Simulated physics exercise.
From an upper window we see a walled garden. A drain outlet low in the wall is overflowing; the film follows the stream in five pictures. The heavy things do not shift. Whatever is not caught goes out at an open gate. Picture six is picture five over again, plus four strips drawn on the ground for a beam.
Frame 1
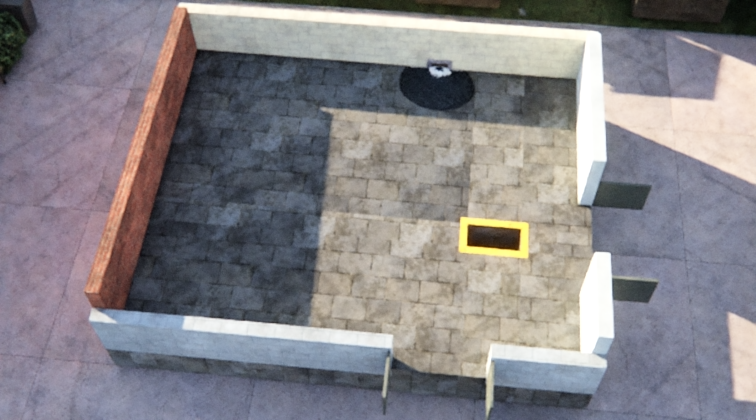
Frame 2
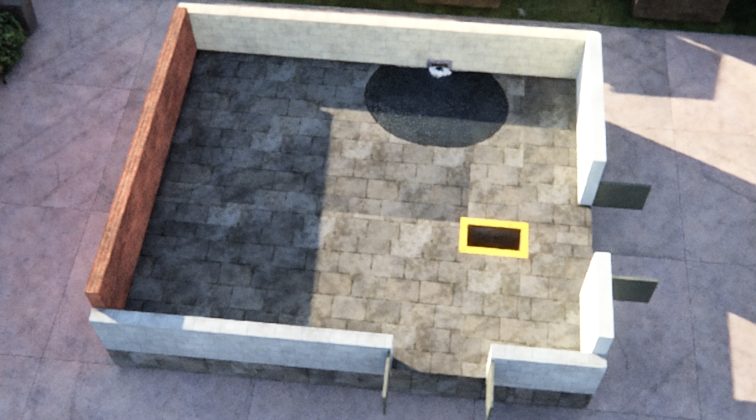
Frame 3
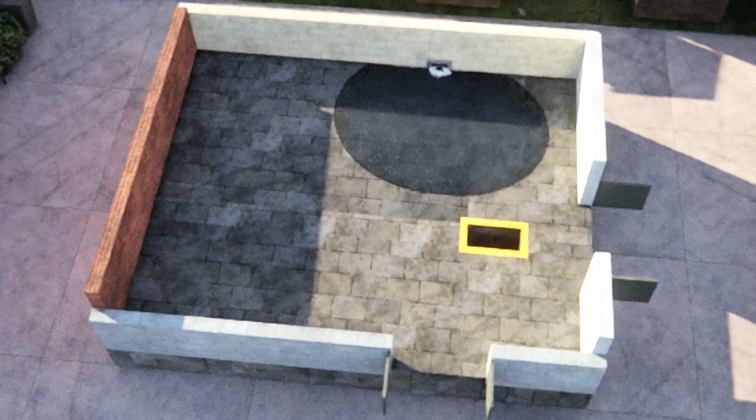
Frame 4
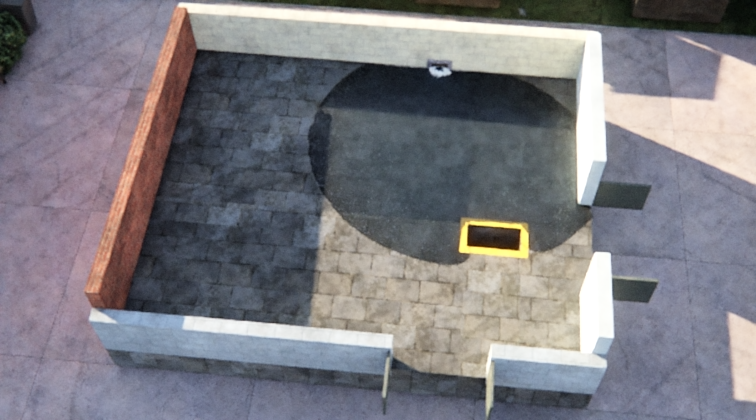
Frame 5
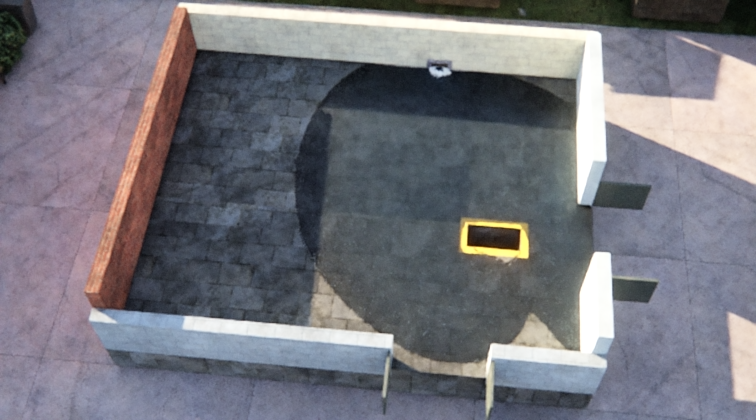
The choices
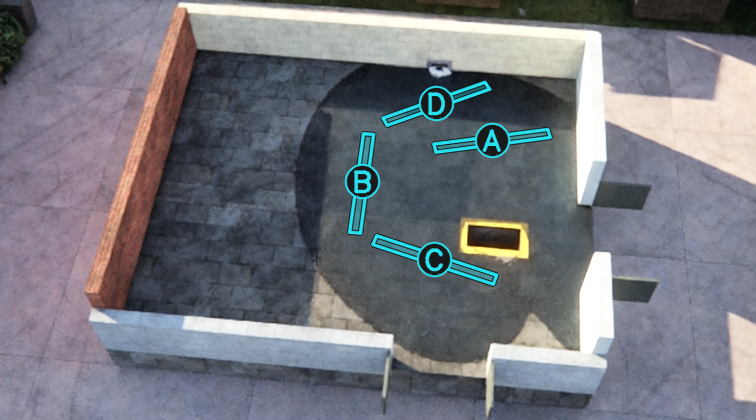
Dark water spreads from the back wall across a walled garden's paving and around a yellow-edged gully.
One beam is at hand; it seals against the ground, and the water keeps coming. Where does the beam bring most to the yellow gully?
Place C.
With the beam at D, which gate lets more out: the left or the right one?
The left gate.
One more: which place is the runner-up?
The answer is B.
On the marked copy, A from (434, 148) to (549, 133); B from (355, 232) to (368, 134); C from (374, 240) to (495, 279); D from (385, 121) to (487, 85).
For place A, about 16 % of the stream runs into the yellow gully, about 83 % out by the gates.
For place B, about 25 % of the stream runs into the yellow gully, about 75 % out by the gates.
For place C, about 41 % of the stream runs into the yellow gully, about 59 % out by the gates.
For place D, about 9 % of the stream runs into the yellow gully, about 89 % out by the gates.
